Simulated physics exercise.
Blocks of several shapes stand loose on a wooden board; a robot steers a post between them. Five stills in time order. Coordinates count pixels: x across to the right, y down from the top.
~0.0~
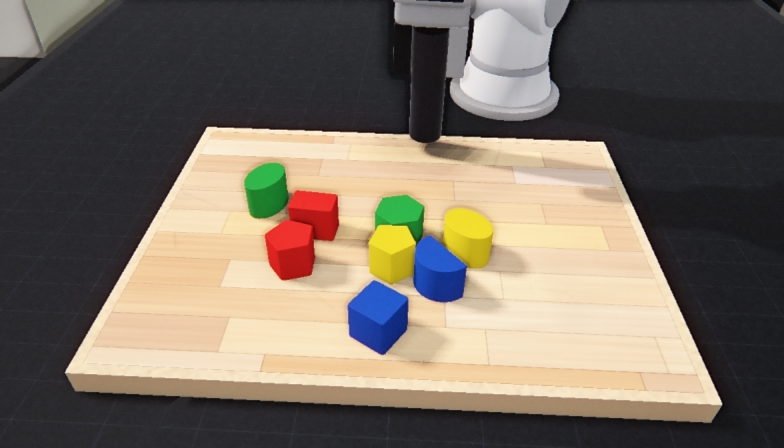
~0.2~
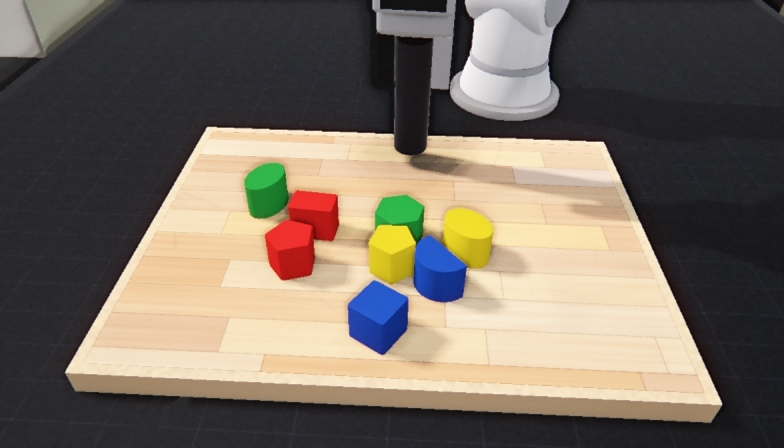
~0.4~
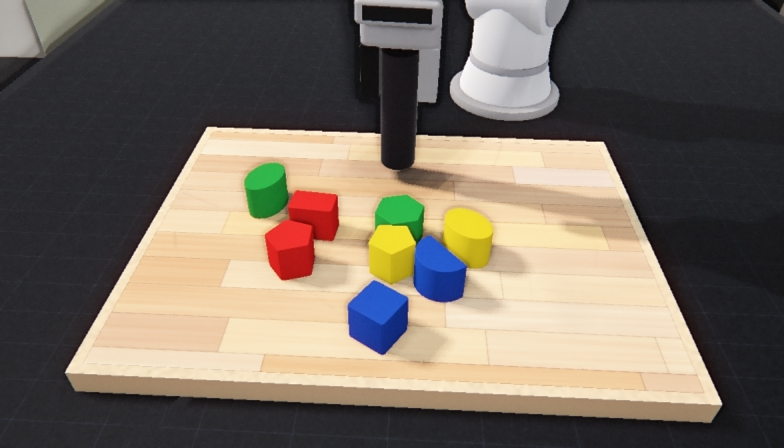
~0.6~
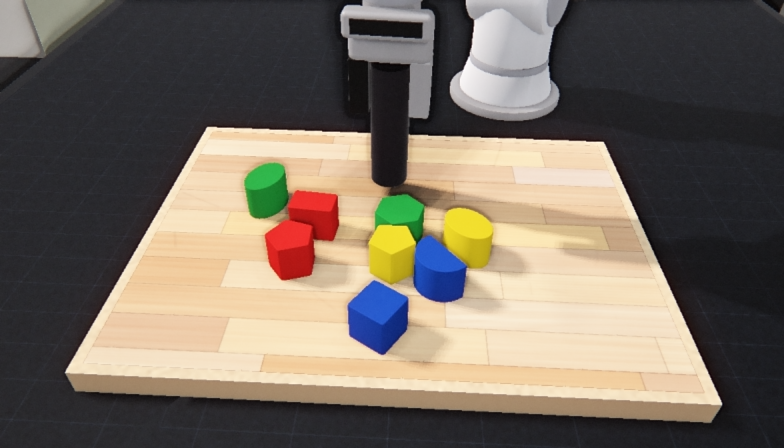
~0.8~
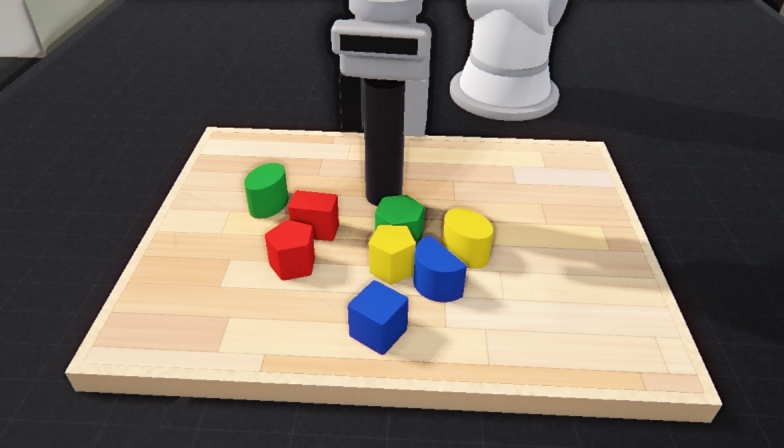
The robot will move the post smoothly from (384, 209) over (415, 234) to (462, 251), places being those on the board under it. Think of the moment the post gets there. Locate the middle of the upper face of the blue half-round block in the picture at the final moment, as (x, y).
Near (448, 273).
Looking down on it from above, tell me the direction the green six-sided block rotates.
It twists clockwise.
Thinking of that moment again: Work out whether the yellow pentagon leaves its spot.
That one moves away.
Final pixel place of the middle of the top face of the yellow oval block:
The centre of its top face lies at (510, 236).
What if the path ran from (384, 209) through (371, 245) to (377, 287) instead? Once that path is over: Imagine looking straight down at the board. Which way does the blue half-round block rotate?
I'd predict that, seen from above, the blue half-round block rotates clockwise.
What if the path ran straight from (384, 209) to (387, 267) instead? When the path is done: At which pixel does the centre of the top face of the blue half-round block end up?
By then it is at (467, 274).
On the path given first. One third of the way, post at (405, 214); yellow pentagon at (390, 250); green six-sided block at (409, 223), turned 20° clockwise.
Two thirds of the way, post at (430, 230); yellow pentagon at (387, 261), turned 25° clockwise; green six-sided block at (419, 238), turned 40° clockwise; blue half-round block at (448, 273), turned 10° anticlockwise; yellow oval block at (475, 225).
At the end, post at (463, 240); yellow pentagon at (386, 261), turned 25° clockwise; green six-sided block at (419, 239), turned 40° clockwise; blue half-round block at (448, 273), turned 10° anticlockwise; yellow oval block at (510, 236).
